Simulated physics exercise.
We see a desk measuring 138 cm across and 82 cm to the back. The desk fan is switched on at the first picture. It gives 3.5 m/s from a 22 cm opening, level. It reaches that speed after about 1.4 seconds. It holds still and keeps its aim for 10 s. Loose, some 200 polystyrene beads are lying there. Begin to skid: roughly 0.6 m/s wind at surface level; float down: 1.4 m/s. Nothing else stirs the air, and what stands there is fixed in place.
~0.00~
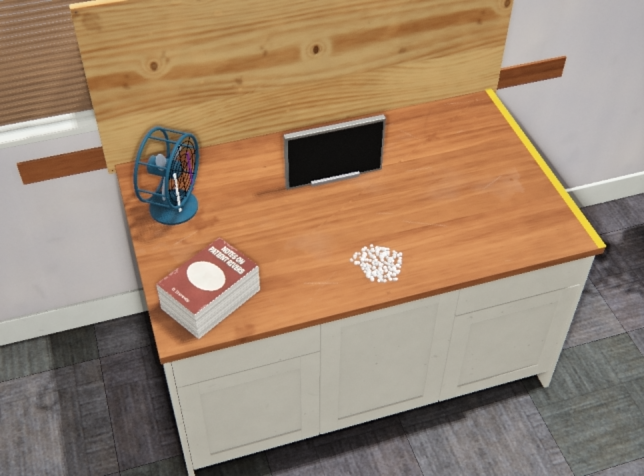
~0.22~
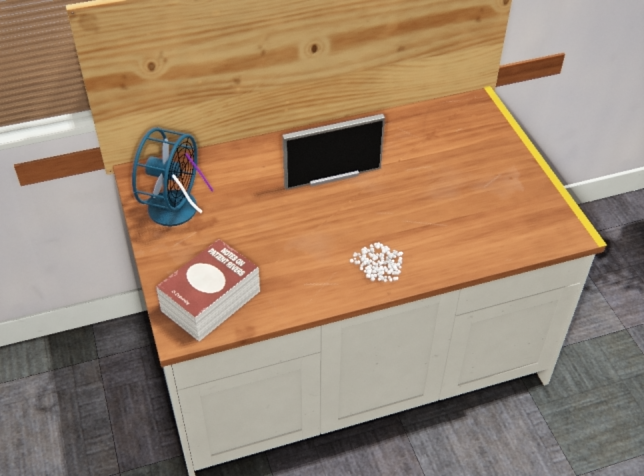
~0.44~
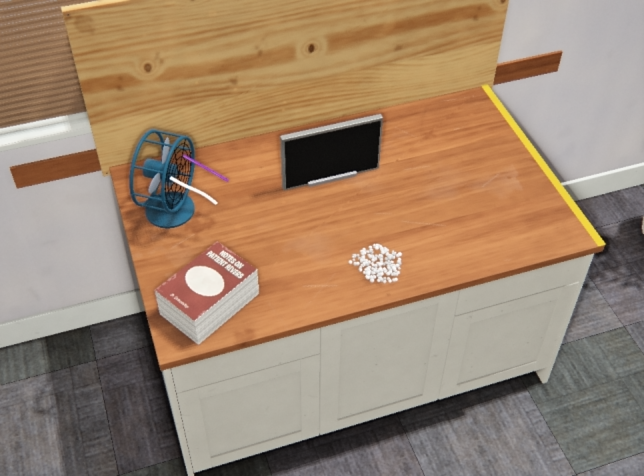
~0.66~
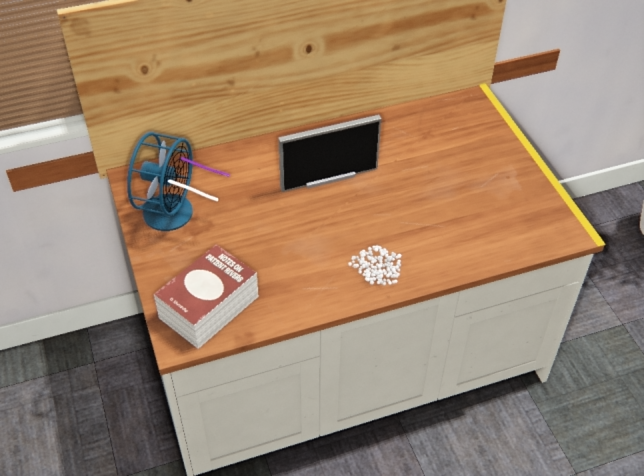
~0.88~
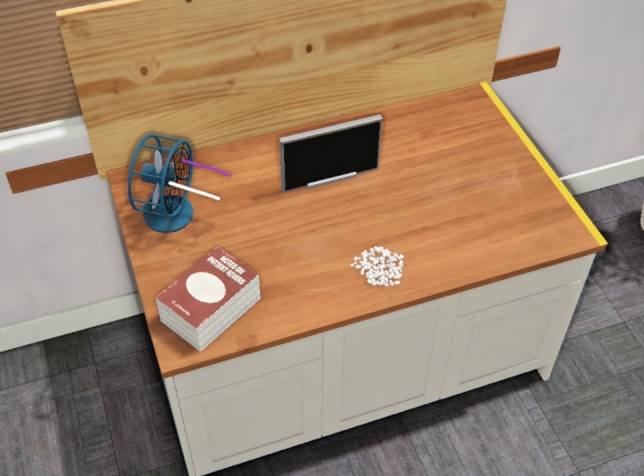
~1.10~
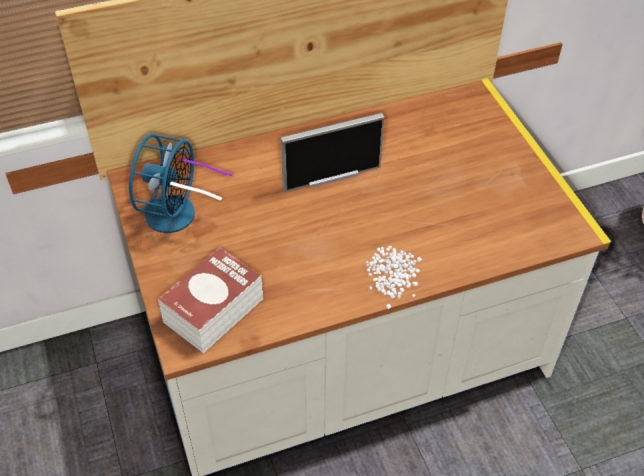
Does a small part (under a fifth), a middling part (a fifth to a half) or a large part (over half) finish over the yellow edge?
A small part.
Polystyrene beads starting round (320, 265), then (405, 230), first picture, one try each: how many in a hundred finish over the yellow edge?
Taking the two spots in order, I'd say around 0 percent and then 50 percent.
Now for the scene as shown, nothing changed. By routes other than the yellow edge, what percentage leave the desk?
About 100 %.
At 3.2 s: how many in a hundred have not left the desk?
About 0 per cent remain.
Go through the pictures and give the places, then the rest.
The middle of the polystyrene beads is near (380, 263), none has stirred yet and the mouth of the desk fan is at (167, 168), in the first picture.
The middle of the polystyrene beads is near (380, 263), none has stirred yet and the yellow edge is centred on (543, 159), in the second picture.
The middle of the polystyrene beads is near (379, 264), none has stirred yet, the top of a laptop is at (332, 126) and the top of a book is at (206, 280), in the third picture.
The middle of the polystyrene beads is near (378, 266) and none has stirred yet, in the fourth picture.
The middle of the polystyrene beads is near (381, 267) and none has stirred yet, in the fifth picture.
The middle of the polystyrene beads is near (391, 273), the farthest in sight from the desk fan is at (414, 296) and about 70 % have left their places, in the sixth picture.
After 2.0 s, 0 % are on the move or not yet settled, 0 % are over the yellow edge.
After 3.2 s, 0 % are on the move or not yet settled, 0 % are over the yellow edge.
After 5.5 s, 0 % are on the move or not yet settled, 0 % are over the yellow edge.
After 10.0 s, at the end, 0 % are over the yellow edge.
